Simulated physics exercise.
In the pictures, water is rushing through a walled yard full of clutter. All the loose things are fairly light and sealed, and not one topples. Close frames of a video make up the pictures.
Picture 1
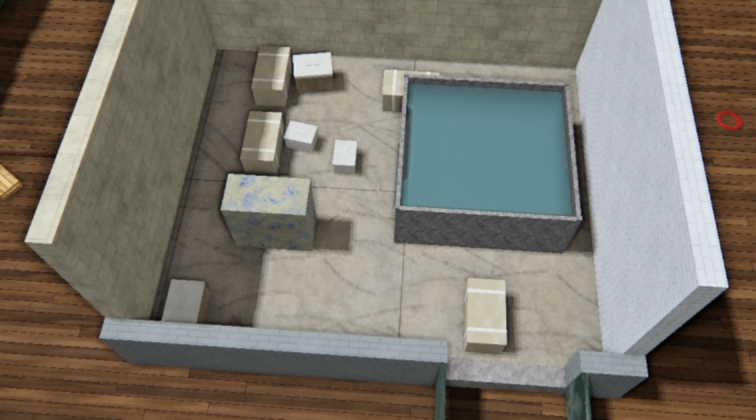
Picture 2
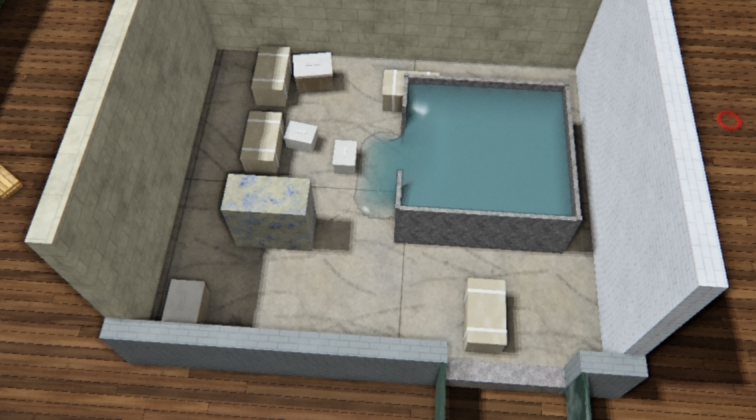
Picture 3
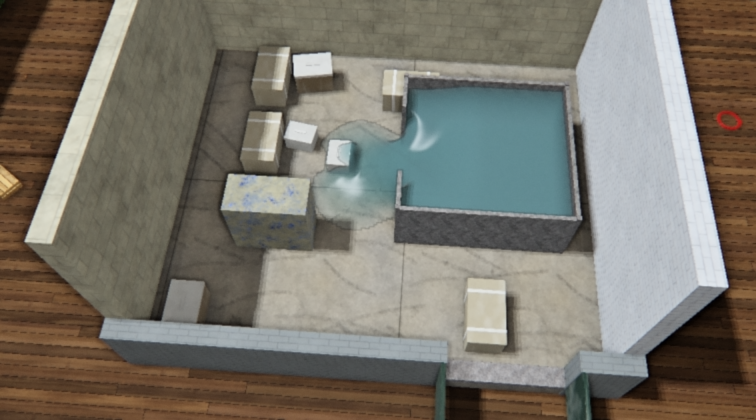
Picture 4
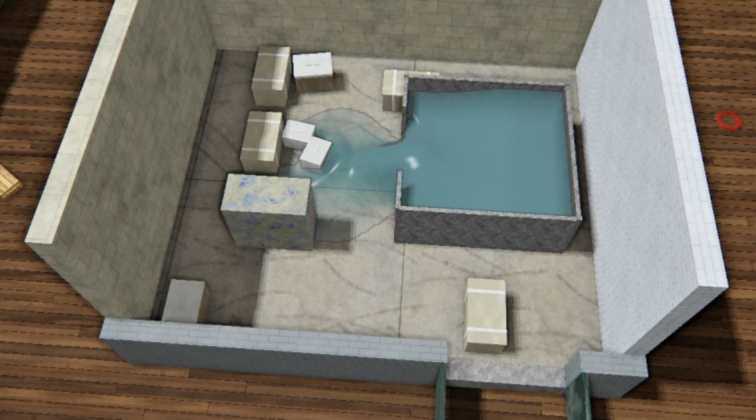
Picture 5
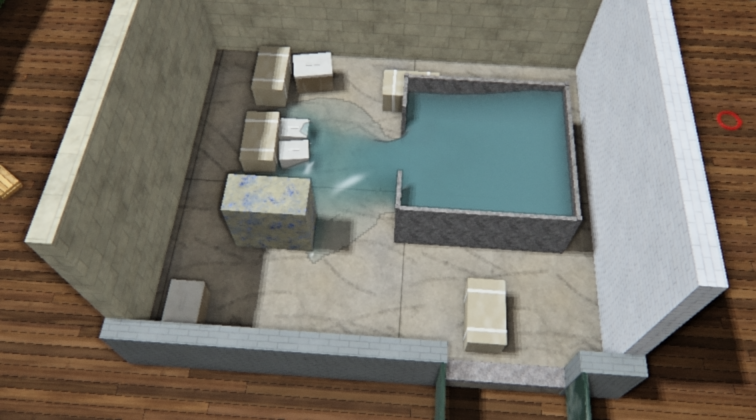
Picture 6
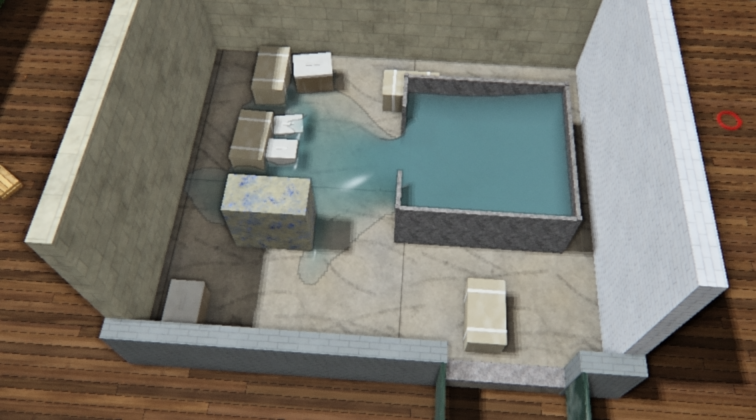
Water pours left through a gap in the tank wall and pushes small white boxes left.
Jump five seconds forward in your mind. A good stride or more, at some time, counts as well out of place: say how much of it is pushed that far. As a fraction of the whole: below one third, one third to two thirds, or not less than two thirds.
The part that gets shoved well aside reaches two thirds.
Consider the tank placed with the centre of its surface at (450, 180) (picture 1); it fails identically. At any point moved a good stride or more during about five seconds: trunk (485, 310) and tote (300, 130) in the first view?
Well, one by one: Went the distance, then travelled less.
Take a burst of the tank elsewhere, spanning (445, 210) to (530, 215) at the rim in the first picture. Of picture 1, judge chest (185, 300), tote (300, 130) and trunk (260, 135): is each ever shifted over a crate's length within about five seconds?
One after another: Goes the distance, then never gets that far, then never gets that far.
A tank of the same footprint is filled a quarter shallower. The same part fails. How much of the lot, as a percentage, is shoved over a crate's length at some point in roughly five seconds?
80 per cent or so.
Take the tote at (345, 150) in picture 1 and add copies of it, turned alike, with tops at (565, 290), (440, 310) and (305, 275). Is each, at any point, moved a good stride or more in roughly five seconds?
Sequence: Doesn't go far, travels that far, travels that far.
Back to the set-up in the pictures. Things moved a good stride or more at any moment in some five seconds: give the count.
My tally gives 8.
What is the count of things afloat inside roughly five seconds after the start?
It adds up to 5.
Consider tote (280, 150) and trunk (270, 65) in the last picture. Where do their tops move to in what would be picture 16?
Close to pixel (185, 185) and pixel (235, 41).
A moment on, 3 of 8 are well off their spots; 1 afloat.
Next, 5 of 8 are well off their spots; 4 afloat.
Later, 6 of 8 are well off their spots; 6 afloat.
In the end, 8 of 8 are well off their spots, and 8 have been at some point; 5 afloat.
